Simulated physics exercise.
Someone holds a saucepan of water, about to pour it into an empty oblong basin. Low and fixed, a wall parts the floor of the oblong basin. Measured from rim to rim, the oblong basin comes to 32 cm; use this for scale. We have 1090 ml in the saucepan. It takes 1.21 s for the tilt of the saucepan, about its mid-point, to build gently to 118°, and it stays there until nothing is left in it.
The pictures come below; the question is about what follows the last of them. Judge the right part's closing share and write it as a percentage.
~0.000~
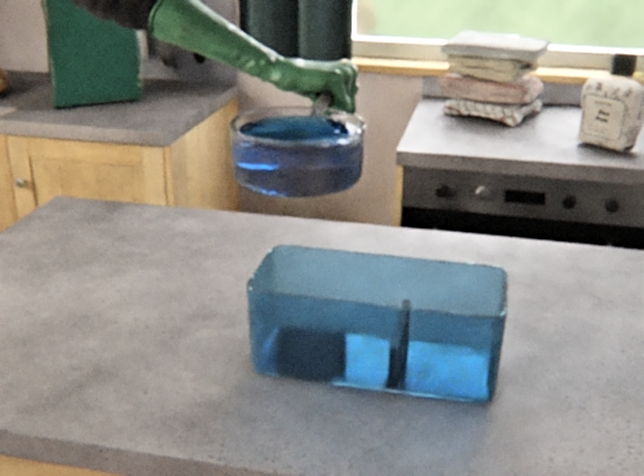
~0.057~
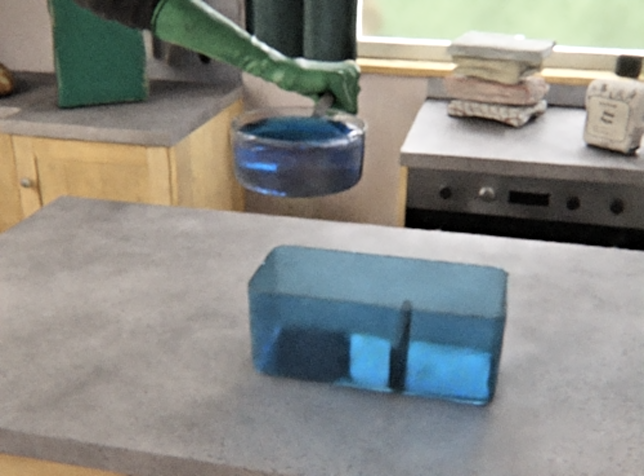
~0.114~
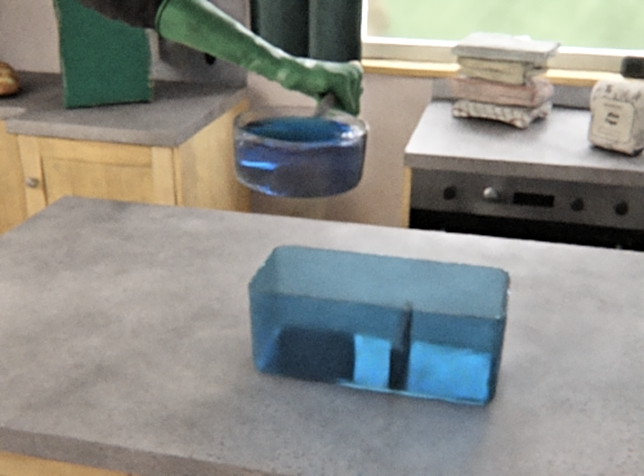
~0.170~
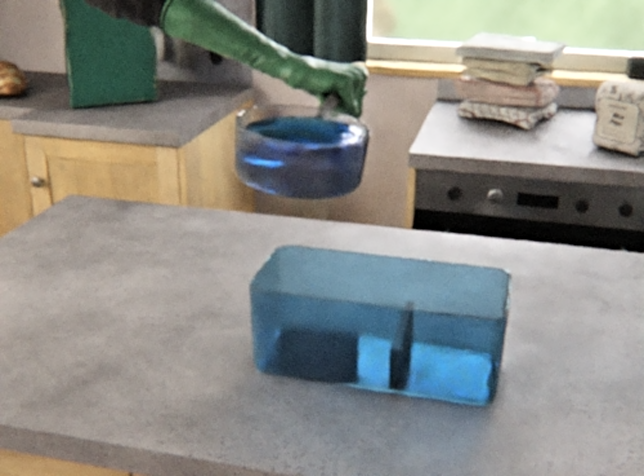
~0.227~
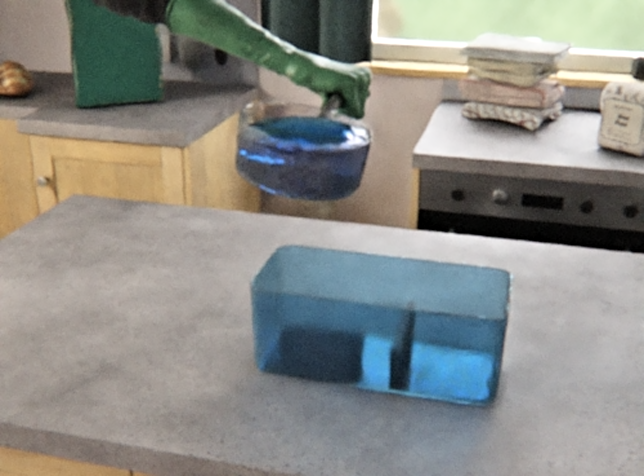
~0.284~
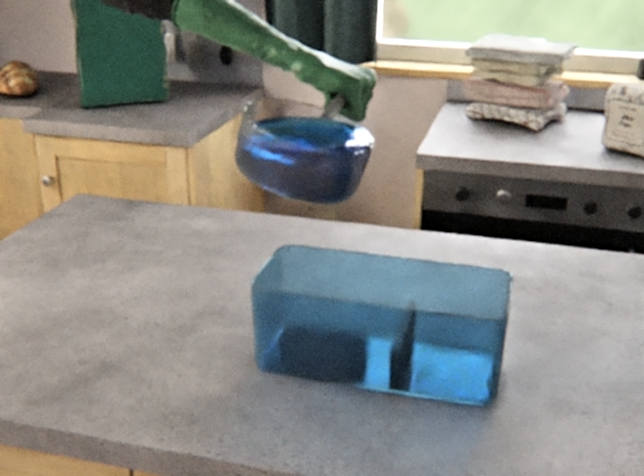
I would judge it at 59 per cent.
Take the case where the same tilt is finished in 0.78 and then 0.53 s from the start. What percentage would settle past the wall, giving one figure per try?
Result: 40 per cent, then 30 per cent.
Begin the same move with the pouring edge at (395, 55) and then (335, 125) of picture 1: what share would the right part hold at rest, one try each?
Roughly 70 per cent the first time and 25 per cent the second.
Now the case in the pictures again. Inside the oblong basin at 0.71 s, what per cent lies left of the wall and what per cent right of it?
Left: Around 3. Right: Around 24.
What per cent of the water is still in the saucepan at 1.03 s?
I reckon near 3 per cent still sits there.
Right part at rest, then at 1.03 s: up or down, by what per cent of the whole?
I'd say it grows by some 2.
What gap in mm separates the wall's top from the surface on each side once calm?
Some 42 mm on the left and 20 mm on the right.
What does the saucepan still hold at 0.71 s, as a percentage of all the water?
Some 32 per cent.
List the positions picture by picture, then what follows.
Tilt 0°; pouring edge (363, 130); surface from (237, 126) to (362, 135); the oblong basin's rim runs from (260, 267) to (507, 293); the wall's top is at (400, 323), in the first picture.
Tilt 1°; pouring edge (364, 131); surface from (239, 126) to (363, 136), in the second picture.
Tilt 3°; pouring edge (366, 133); surface from (241, 126) to (364, 138), in the third picture.
Tilt 6°; pouring edge (368, 137); surface from (243, 125) to (367, 139), in the fourth picture.
Tilt 10°; pouring edge (370, 142); surface from (245, 126) to (369, 139), in the fifth picture.
Tilt 15°; pouring edge (371, 149); surface from (246, 127) to (372, 144); 1 per cent is over the edge, in the sixth picture.
After 0.71 s the tilt is 75° and 32 per cent is still to pour, 3 is left of the wall and 24 right of it.
After 1.03 s the tilt is 111° and 3 per cent is still to pour, 32 is left of the wall and 57 right of it.
After 1.35 s the tilt is 118° and 0 per cent is still to pour, 40 is left of the wall and 59 right of it.
After 1.71 s the tilt is 118° and 0 per cent is still to pour, 40 is left of the wall and 59 right of it.
In the end 40 per cent lies left of the wall, 59 right of it and 1 outside.
